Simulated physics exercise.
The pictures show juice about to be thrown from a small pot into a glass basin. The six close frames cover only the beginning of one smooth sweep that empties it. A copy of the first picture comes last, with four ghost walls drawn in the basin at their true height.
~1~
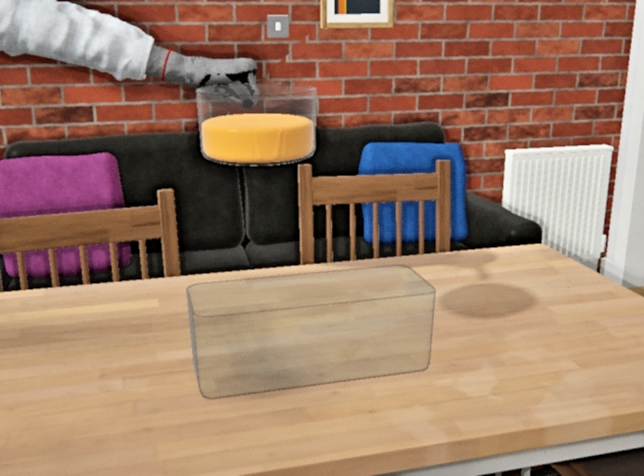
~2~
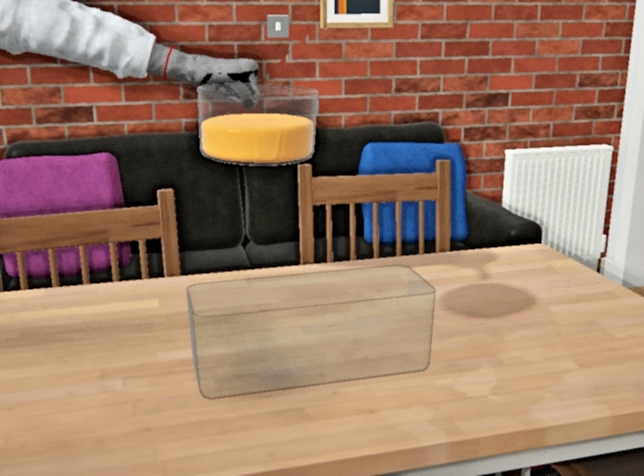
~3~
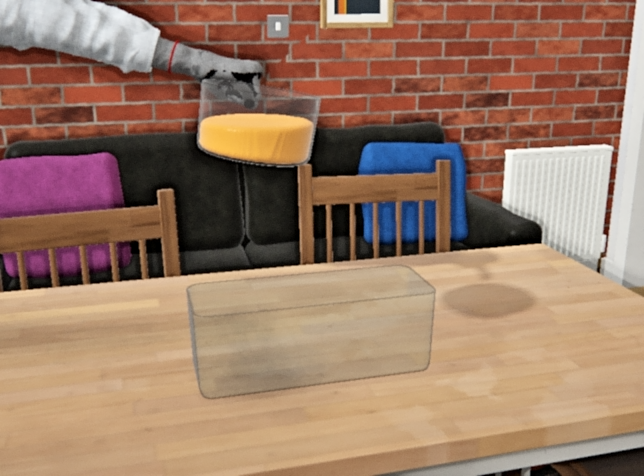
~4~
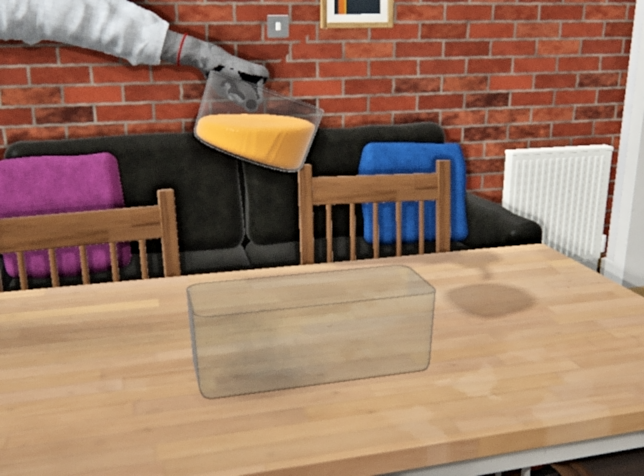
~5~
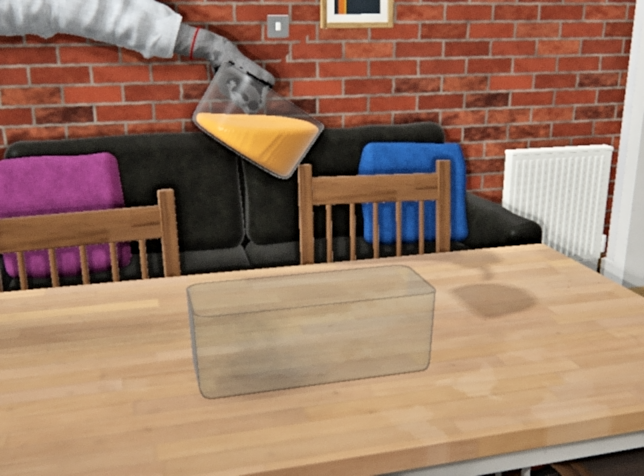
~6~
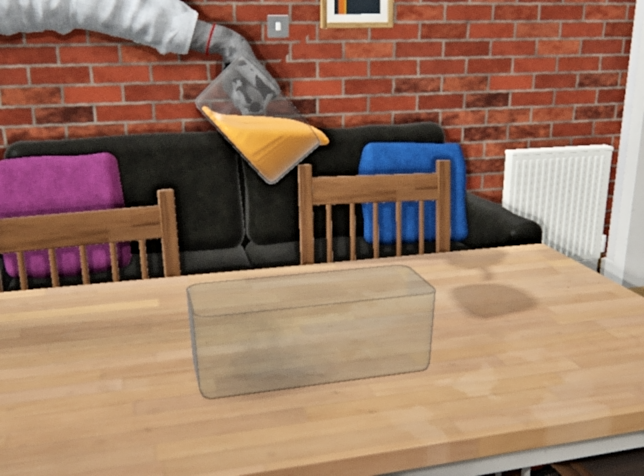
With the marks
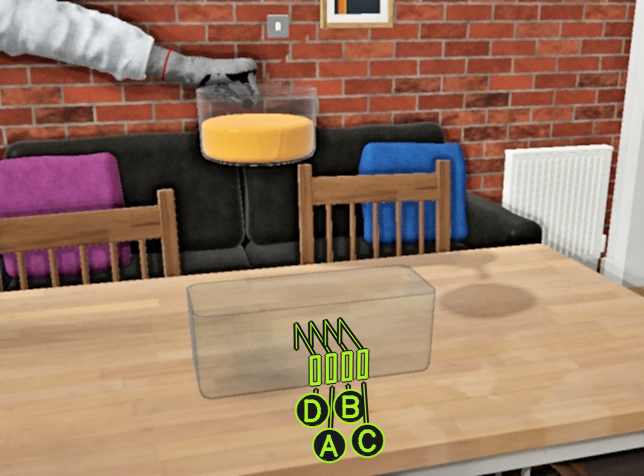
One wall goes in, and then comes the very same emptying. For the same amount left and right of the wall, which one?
Choose C.
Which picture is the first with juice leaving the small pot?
Picture 6.
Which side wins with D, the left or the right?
The right one.
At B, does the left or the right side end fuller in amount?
More ends on the right.
On the marked copy, A at (332, 387); B at (348, 385); C at (363, 383); D at (316, 389).
Choosing A, about 13 % ends left of the wall and 84 % right of it; 3 % is lost outside.
Choosing B, about 16 % ends left of the wall and 81 % right of it; 3 % is lost outside.
Choosing C, about 44 % ends left of the wall and 54 % right of it.
Choosing D, about 11 % ends left of the wall and 86 % right of it; 4 % is lost outside.
